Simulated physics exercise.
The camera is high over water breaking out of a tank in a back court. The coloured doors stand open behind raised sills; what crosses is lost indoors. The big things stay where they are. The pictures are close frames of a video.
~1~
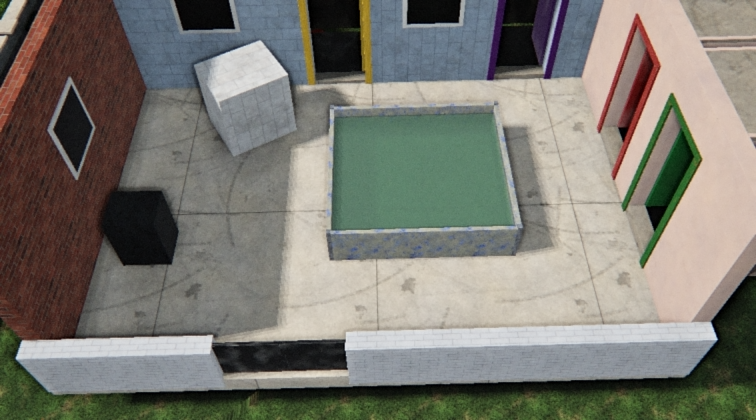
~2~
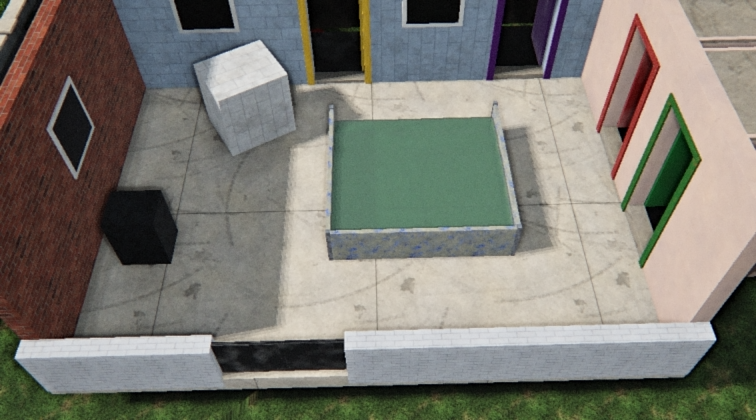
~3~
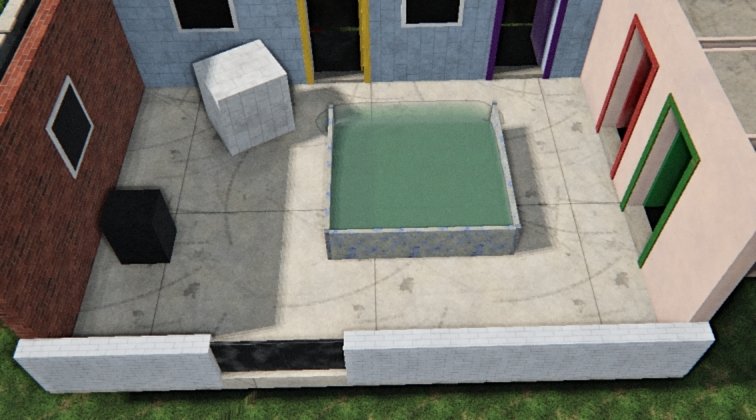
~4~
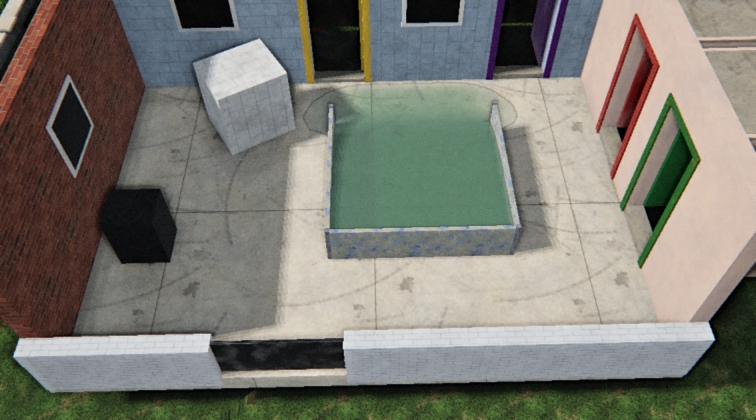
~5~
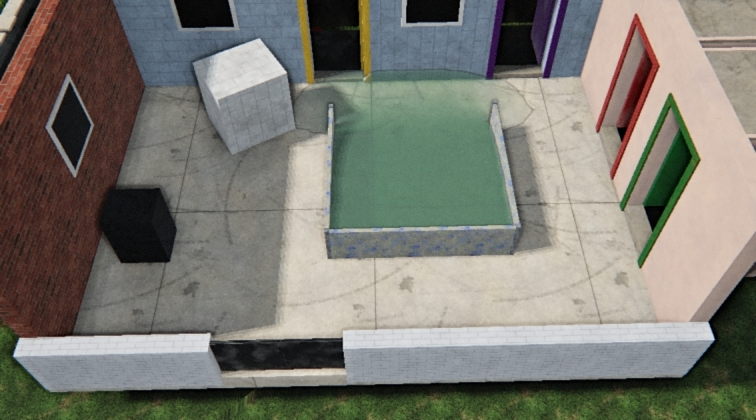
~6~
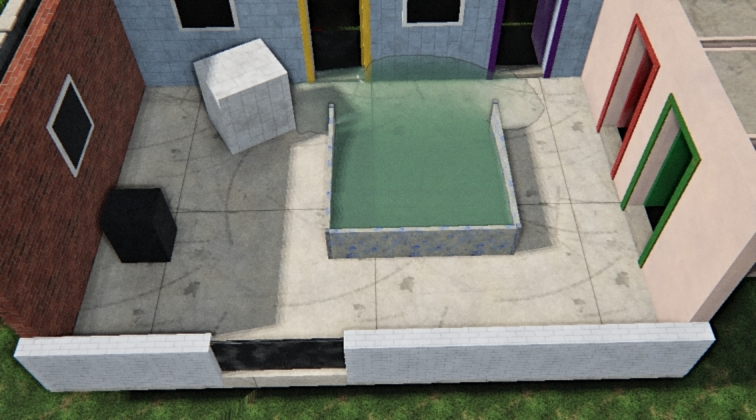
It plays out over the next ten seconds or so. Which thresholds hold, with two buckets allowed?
The green door holds within the limit; the red door holds within the limit; the yellow door floods; the purple door floods.
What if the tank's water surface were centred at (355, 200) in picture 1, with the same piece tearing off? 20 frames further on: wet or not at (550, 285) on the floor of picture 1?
At that place: No water.
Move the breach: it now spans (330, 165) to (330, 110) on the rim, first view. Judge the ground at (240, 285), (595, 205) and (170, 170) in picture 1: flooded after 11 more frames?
In turn: Not flooded, not flooded, under water.
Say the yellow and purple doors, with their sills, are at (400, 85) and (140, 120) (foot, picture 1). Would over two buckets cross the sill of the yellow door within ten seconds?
In short: Yellow goes over.
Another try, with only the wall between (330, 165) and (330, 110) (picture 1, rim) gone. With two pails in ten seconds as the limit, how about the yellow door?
One by one: Yellow door goes over.
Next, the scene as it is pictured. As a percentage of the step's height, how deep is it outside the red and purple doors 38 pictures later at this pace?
In turn 50 and 130 per cent.
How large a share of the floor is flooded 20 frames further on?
Some 50 per cent.
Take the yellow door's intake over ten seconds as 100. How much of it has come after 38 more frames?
Roughly 95 per cent.
A moment on, water covers 15 % of the floor; the green door not reached, the red door not reached, the yellow door far over two buckets in, the purple door under two buckets in.
Next, water covers 25 % of the floor; the green door not reached, the red door wet at the sill, nothing in, the yellow door far over two buckets in, the purple door over two buckets in.
Then, water covers 50 % of the floor; the green door wet at the sill, nothing in, the red door wet at the sill, nothing in, the yellow door far over two buckets in, the purple door over two buckets in.
Later, water covers 90 % of the floor; the green door wet at the sill, nothing in, the red door wet at the sill, nothing in, the yellow door far over two buckets in, the purple door far over two buckets in.
In the end, water covers 100 % of the floor; the green door wet at the sill, nothing in, the red door wet at the sill, nothing in, the yellow door far over two buckets in, the purple door far over two buckets in.
